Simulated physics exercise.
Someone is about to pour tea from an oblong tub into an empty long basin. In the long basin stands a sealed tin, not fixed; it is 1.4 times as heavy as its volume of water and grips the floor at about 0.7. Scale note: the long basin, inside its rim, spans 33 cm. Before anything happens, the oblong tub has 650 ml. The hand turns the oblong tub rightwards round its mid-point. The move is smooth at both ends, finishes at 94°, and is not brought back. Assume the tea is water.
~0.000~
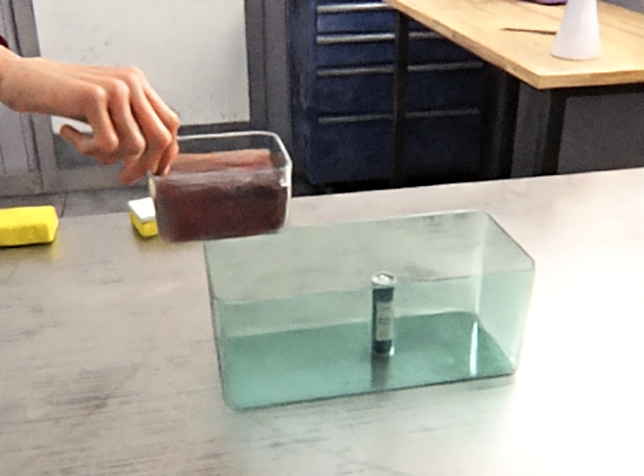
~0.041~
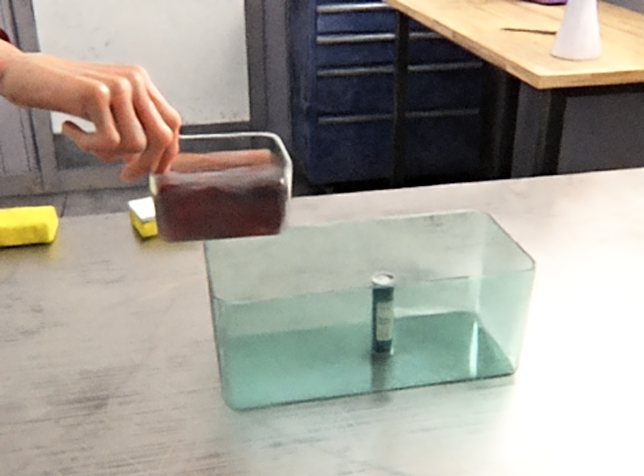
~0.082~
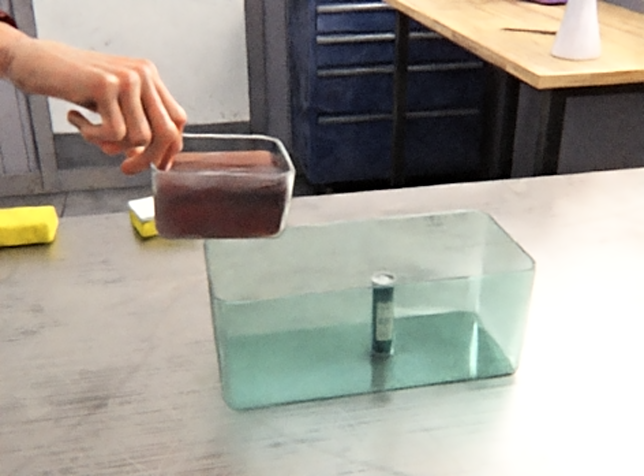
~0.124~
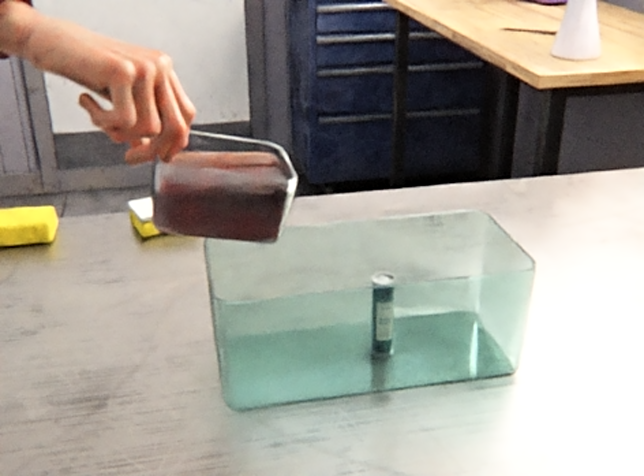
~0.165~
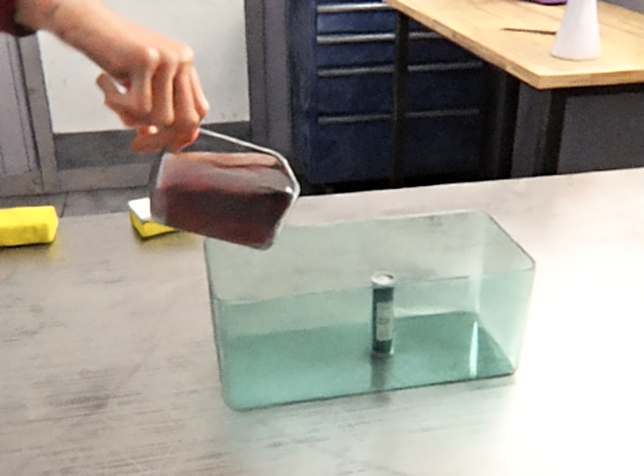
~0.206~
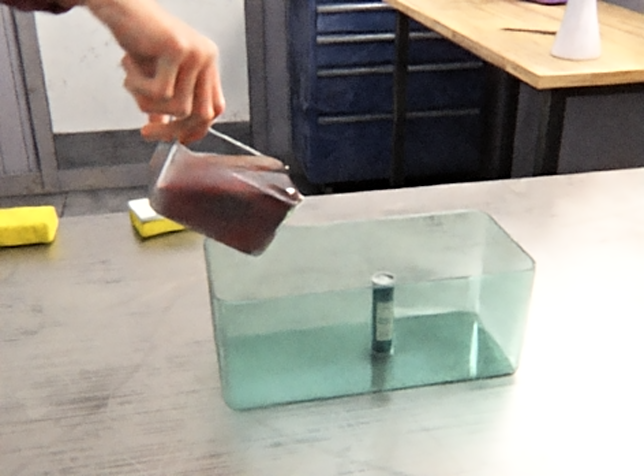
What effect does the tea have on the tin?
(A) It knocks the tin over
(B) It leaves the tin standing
It leaves the tin standing.
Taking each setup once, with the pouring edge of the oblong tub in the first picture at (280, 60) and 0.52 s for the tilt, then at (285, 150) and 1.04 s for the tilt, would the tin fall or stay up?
The tin overturns the first time and stays vertical the second time.
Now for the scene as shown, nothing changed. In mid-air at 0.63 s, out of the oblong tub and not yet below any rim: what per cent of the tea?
Some 3 % is up in the air.
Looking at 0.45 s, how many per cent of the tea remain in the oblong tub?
26 %.
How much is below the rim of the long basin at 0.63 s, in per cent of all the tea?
It works out near 90 per cent.
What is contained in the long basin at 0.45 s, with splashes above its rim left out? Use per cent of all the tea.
About 48%.
By 0.45 s the tilt is 90° and 26 per cent is still to pour; the tin stands where it began.
By 0.63 s the tilt is 94° and 7 per cent is still to pour; the tin stands where it began.
By 0.82 s the tilt is 94° and 2 per cent is still to pour; the tin stands where it began.
By 1.02 s the tilt is 94° and 0 per cent is still to pour; the tin stands where it began.
At rest the tin stands where it began.
